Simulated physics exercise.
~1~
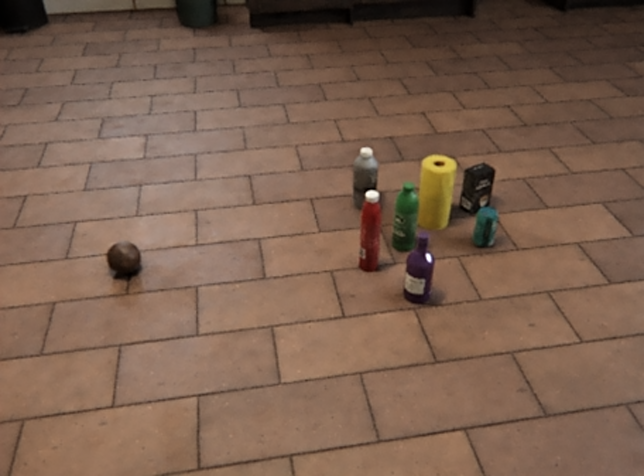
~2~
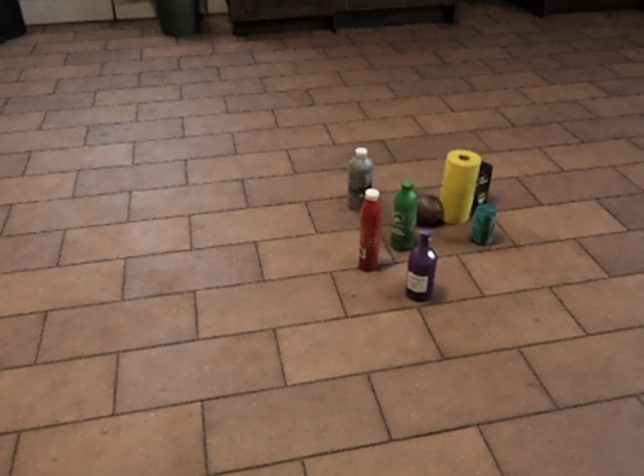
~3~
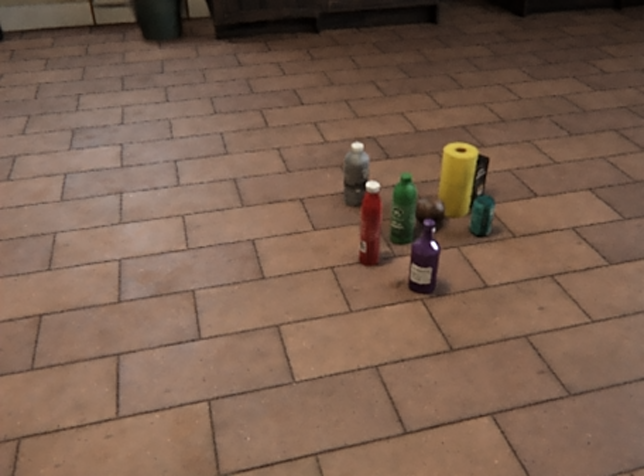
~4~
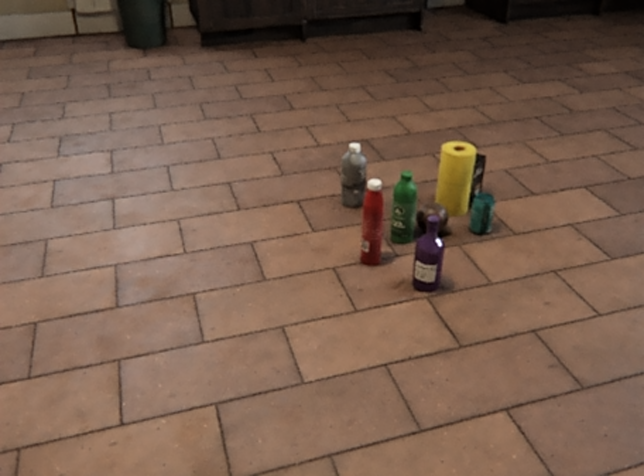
The footage shows a brown ball rolling right across a tiled floor into a cluster of bottles, a turquoise can, a black carton and a yellow roll, which shifts slightly; the ball ends among them, partly hidden behind the purple bottle, with everything still upright.
